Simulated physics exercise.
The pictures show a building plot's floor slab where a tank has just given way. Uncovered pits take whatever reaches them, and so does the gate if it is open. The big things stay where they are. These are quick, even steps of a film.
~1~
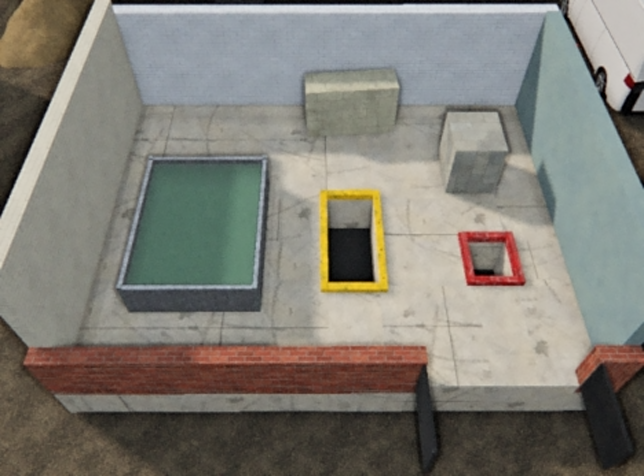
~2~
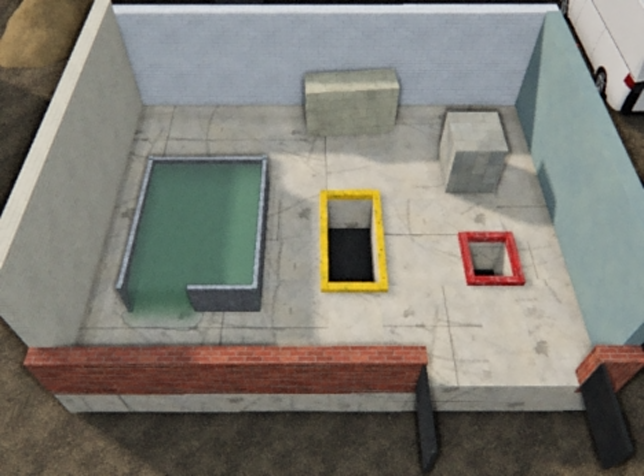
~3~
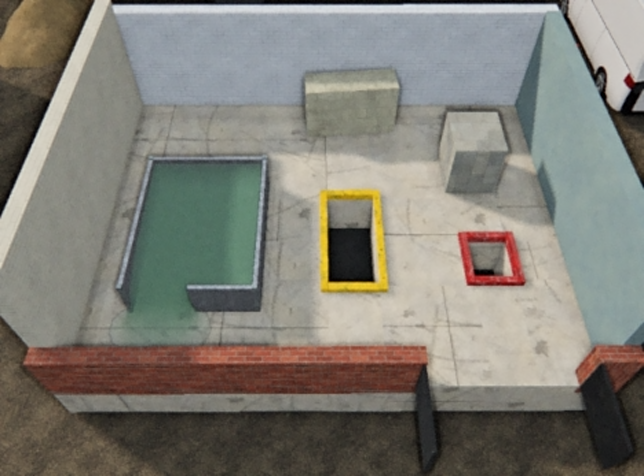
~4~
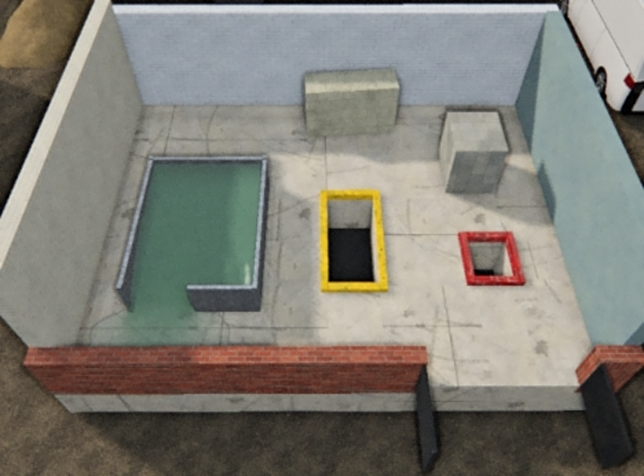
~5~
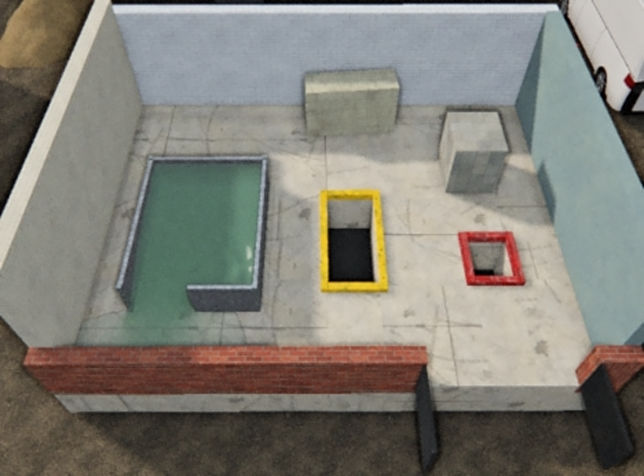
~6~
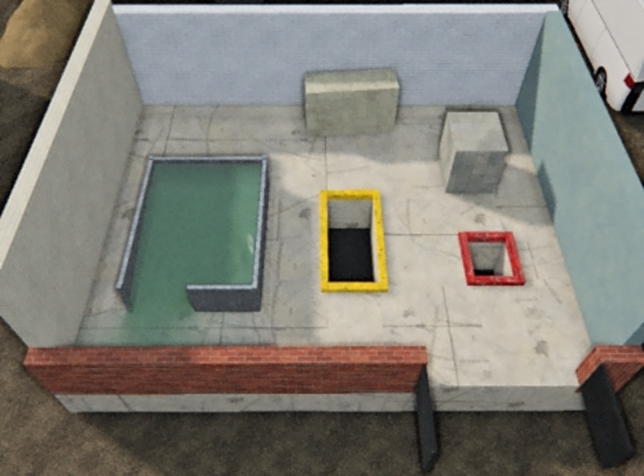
Green water lies still in a grey-rimmed tank at the left of a walled concrete slab, seen from high above by a camera that stays fixed. A yellow-edged opening sits mid-floor and a red-edged one to the right, with two grey blocks behind and a low brick wall in front. The tank's near side gapes at its left, and water spills through, spreading faintly toward the brick wall.
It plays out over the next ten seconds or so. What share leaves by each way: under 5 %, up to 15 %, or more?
One by one: The gate takes from 5 to 15 %; the yellow pit takes under 5 %; the red pit takes under 5 %.
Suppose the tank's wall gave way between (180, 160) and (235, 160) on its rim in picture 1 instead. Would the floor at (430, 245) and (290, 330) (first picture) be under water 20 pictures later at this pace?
In that order: Clear, no water.
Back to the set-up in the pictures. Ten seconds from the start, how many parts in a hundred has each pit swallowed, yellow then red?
Near 0 and 0 in a hundred.
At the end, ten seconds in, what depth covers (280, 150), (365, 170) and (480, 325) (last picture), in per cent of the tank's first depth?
Roughly 10, 6 and 6 per cent, in turn.
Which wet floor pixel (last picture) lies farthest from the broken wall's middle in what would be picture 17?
Near (455, 369).
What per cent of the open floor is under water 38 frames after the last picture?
Near 75 in a hundred.
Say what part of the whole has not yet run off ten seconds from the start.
Near 90 in a hundred.
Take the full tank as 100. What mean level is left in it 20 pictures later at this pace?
About 52 per cent.
A moment on, water covers 10 % of the floor; the gate 0 %, the yellow pit 0 %, the red pit 0 %.
Next, water covers 25 % of the floor; the gate 0 %, the yellow pit 0 %, the red pit 0 %.
Then, water covers 45 % of the floor; the gate 0 %, the yellow pit 0 %, the red pit 0 %.
Later, water covers 75 % of the floor; the gate 3 %, the yellow pit 0 %, the red pit 0 %.
In the end, water covers 95 % of the floor; the gate 9 %, the yellow pit 0 %, the red pit 0 %.
